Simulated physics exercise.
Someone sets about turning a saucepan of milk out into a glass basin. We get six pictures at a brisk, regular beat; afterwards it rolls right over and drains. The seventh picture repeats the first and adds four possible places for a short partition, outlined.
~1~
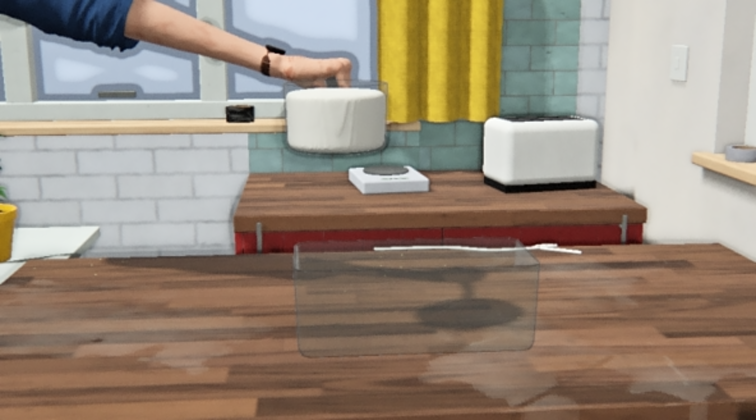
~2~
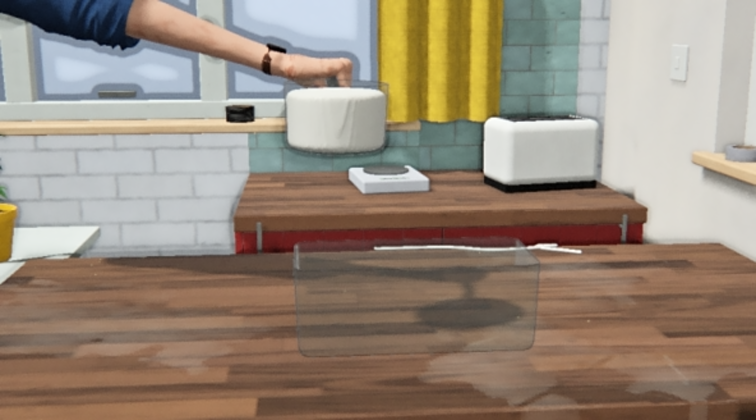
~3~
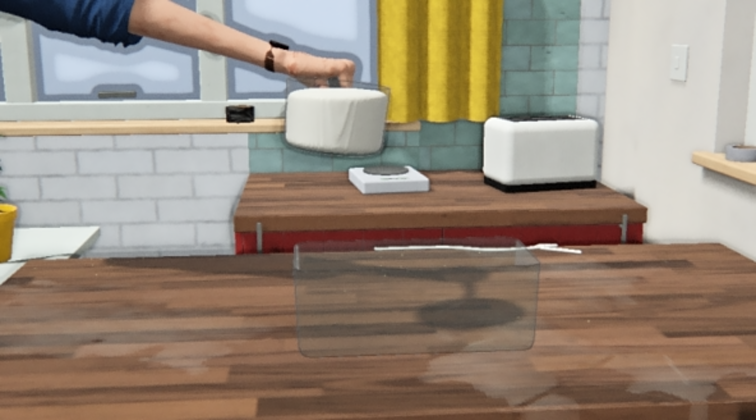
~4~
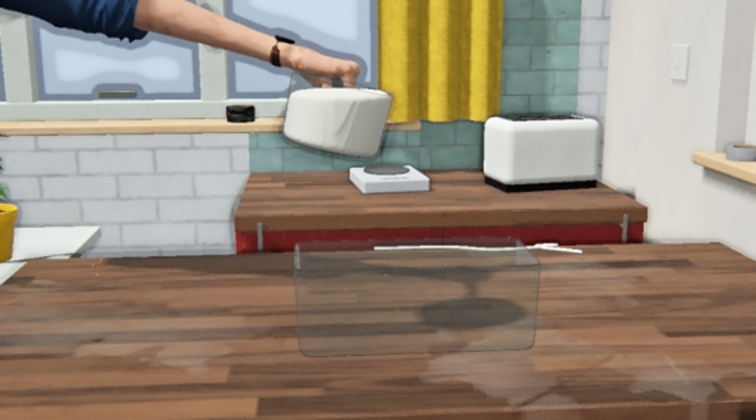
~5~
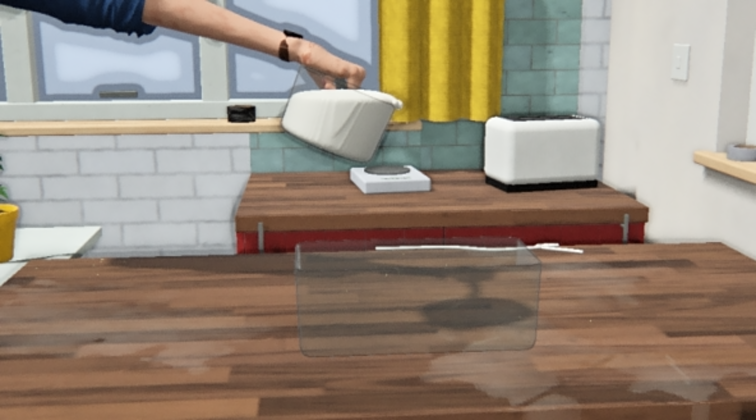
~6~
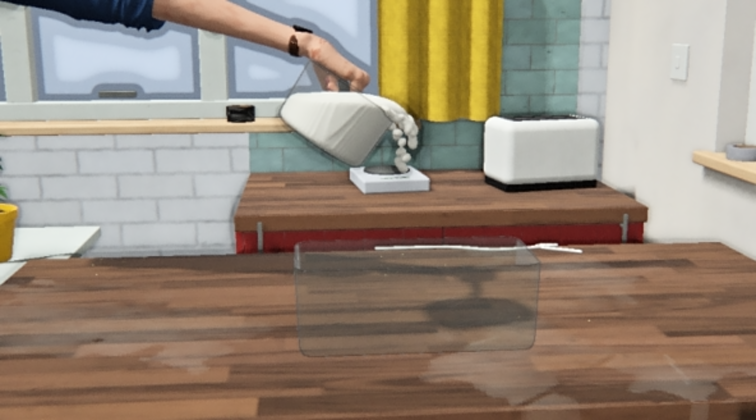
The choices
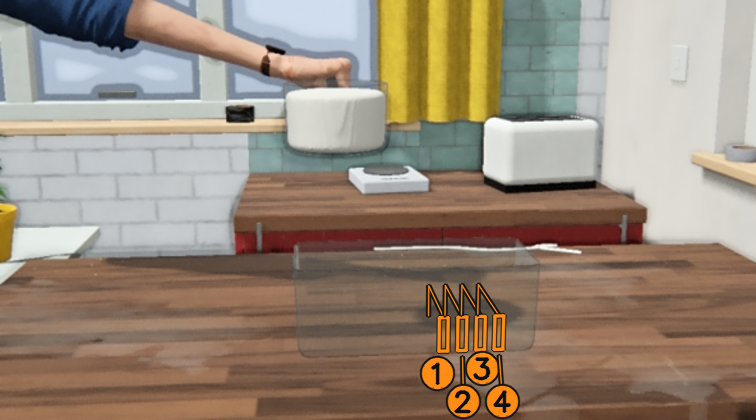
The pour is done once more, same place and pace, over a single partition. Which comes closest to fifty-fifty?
Best: 2.
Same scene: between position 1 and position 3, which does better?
The answer is 1.
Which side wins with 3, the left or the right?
The left one.
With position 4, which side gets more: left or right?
The left one.
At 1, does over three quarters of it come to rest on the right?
No, it does not.
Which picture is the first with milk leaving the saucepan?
In picture 5.
On the marked copy, 1 at (444, 357); 2 at (462, 357); 3 at (480, 356); 4 at (499, 355).
For position 1, about 31 % ends left of the wall and 68 % right of it.
For position 2, about 50 % ends left of the wall and 49 % right of it.
For position 3, about 81 % ends left of the wall and 17 % right of it.
For position 4, about 95 % ends left of the wall and 4 % right of it.
